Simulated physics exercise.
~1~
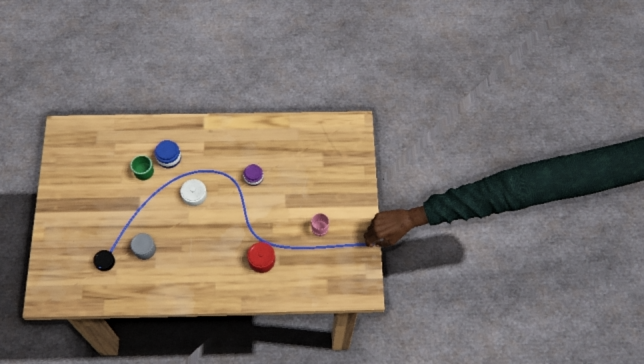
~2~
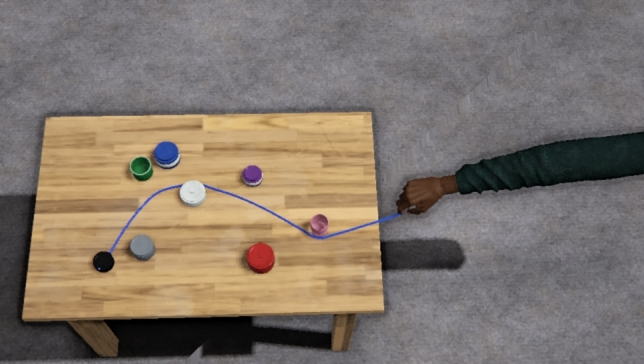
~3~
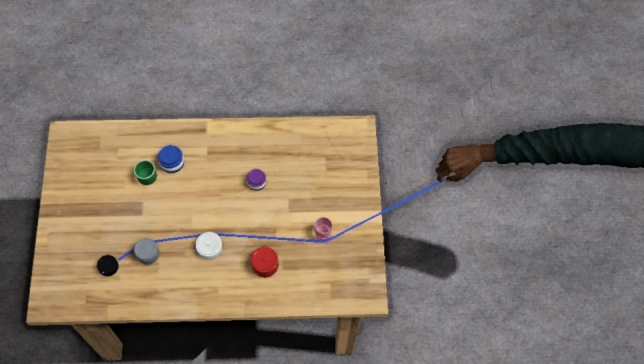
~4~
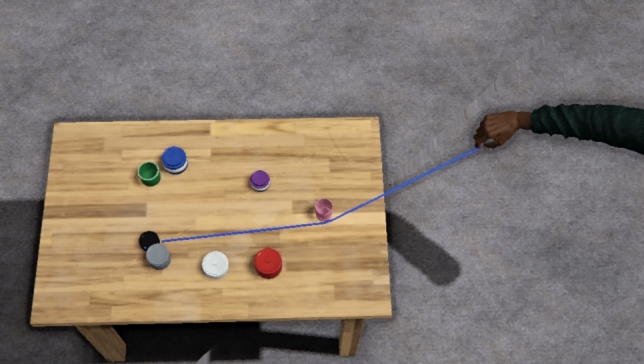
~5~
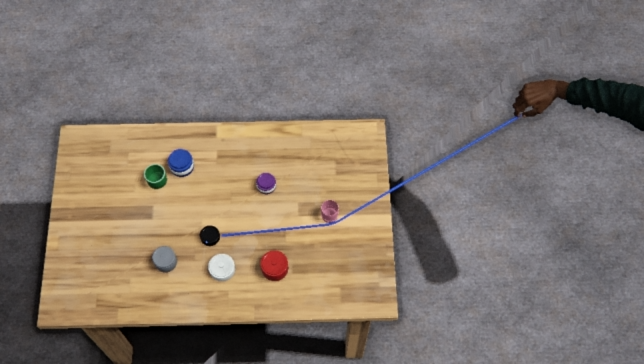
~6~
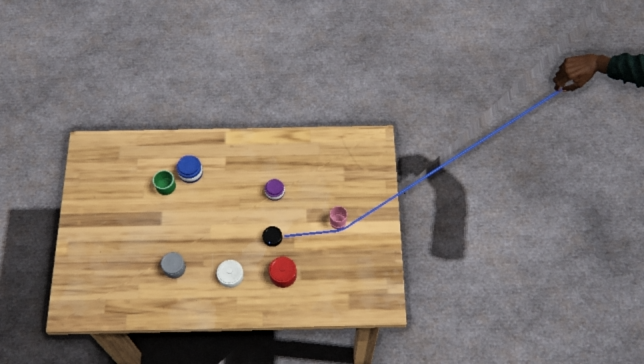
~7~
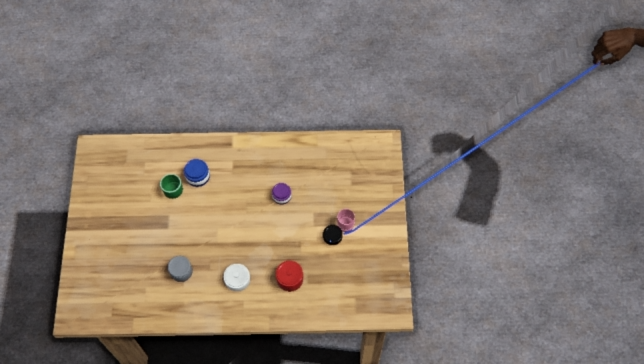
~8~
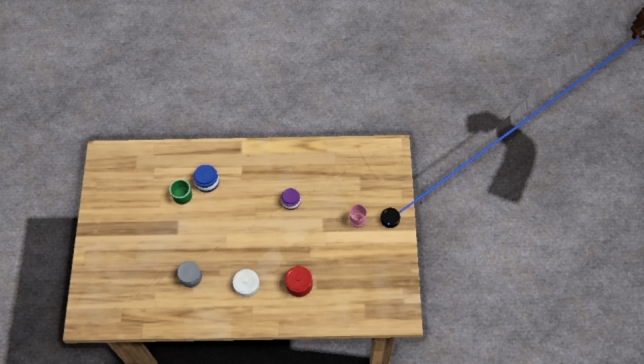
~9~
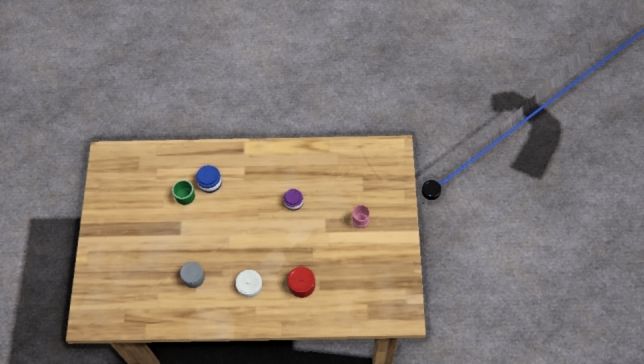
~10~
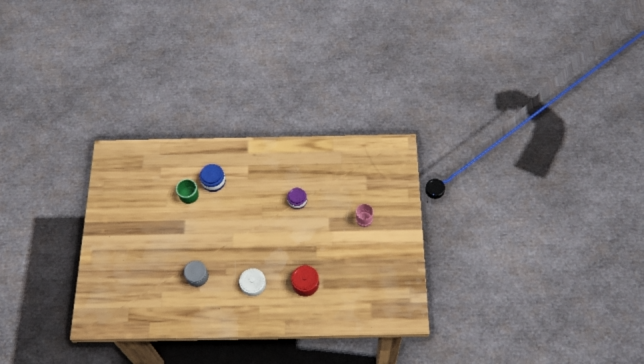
A light wooden table stands on a grey carpeted floor, seen from high above. On it are green and blue containers at upper left, a purple one near the middle, a small pink cup at right, and grey, white and red ones lower down, with a blue cord winding from a black puck at left to a dark-sleeved hand at the right edge. The hand pulls away up and right, and the tightening cord drags the white pot downward. The puck then slides right, passes below the pink cup, which shifts slightly, and leaves the tabletop, ending just beyond its right edge, still on the cord.
